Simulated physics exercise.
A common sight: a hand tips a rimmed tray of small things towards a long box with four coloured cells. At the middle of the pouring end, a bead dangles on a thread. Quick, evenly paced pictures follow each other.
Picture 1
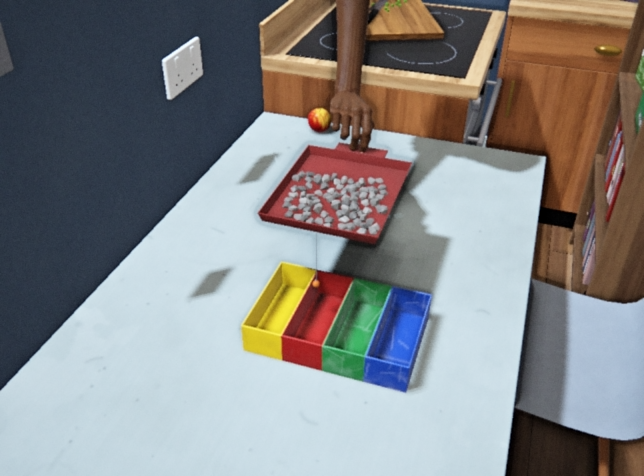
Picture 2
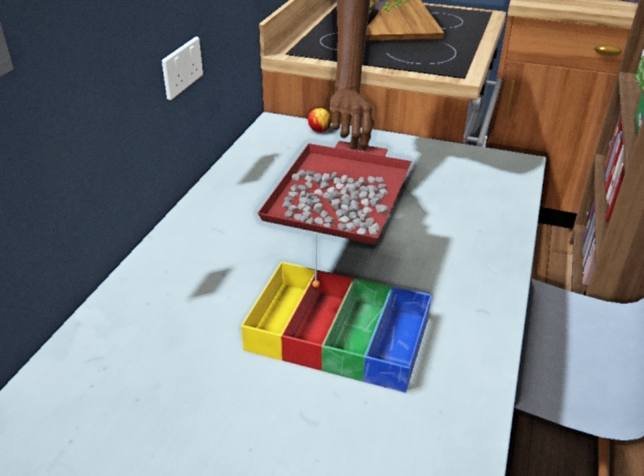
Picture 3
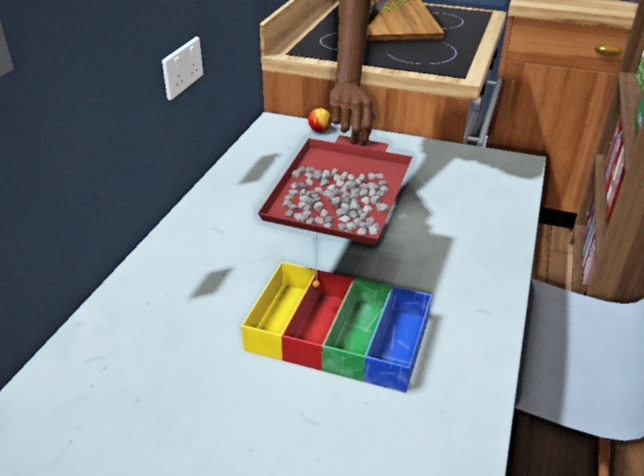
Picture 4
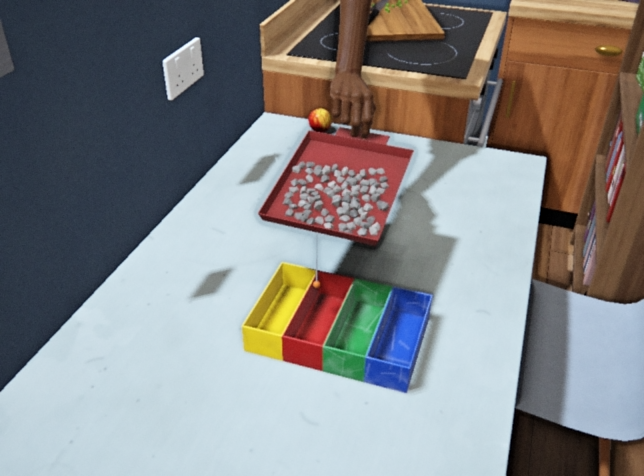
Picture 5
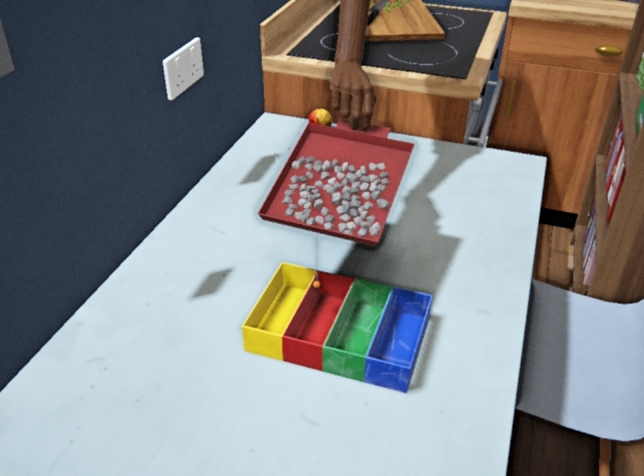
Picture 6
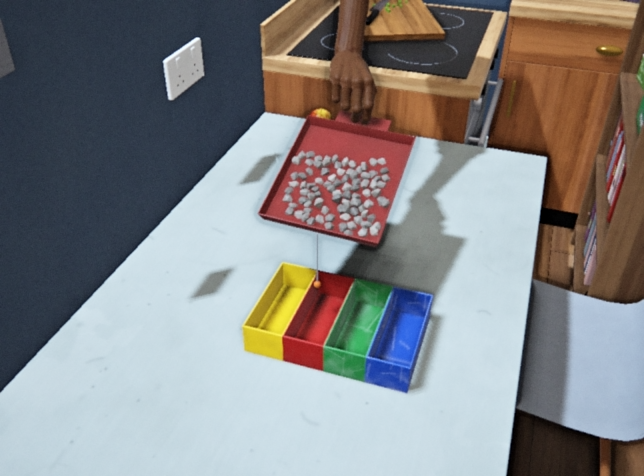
A dark-skinned hand holds a red rimmed tray of grey gravel bits above a pale table, near a long box with yellow, red, green and blue cells. The tray starts level, then tilts slightly and gradually more, its pouring end lowest at the right corner, while the box stays still.
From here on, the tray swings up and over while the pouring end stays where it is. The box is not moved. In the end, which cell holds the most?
The green cell holds the most.
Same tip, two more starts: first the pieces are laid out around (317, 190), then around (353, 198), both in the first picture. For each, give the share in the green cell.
Roughly 40 and 50 percent, in that order.
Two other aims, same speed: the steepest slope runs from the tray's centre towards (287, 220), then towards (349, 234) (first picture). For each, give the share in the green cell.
Around 0 percent for the first aim and around 70 percent for the second.
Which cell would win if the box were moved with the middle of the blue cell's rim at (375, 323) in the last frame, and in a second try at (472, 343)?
The first try: That green cell. The second: The yellow cell.
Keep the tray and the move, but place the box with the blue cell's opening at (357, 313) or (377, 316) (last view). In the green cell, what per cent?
First placement: 30 per cent; second placement: 40 per cent.
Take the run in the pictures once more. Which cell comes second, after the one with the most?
Second position is held by the red cell.
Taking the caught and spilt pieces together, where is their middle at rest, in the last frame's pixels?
Near (340, 343).
Just after the last frame, tray tipped steeply; every one on the tray.
A moment on, tray tipped right over; roughly a quarter on the tray; roughly a third in the green cell; roughly a quarter in the red cell; just a few in the yellow cell; just a few in the blue cell; roughly a quarter falling or outside the box.
Further on, tray tipped past a quarter turn; roughly half in the green cell; roughly a third in the red cell; about a tenth in the yellow cell; just a few in the blue cell; just a few falling or outside the box.
When it is over, tray tipped past a quarter turn; roughly half in the green cell; roughly a third in the red cell; about a tenth in the yellow cell; just a few in the blue cell; just a few outside the box.
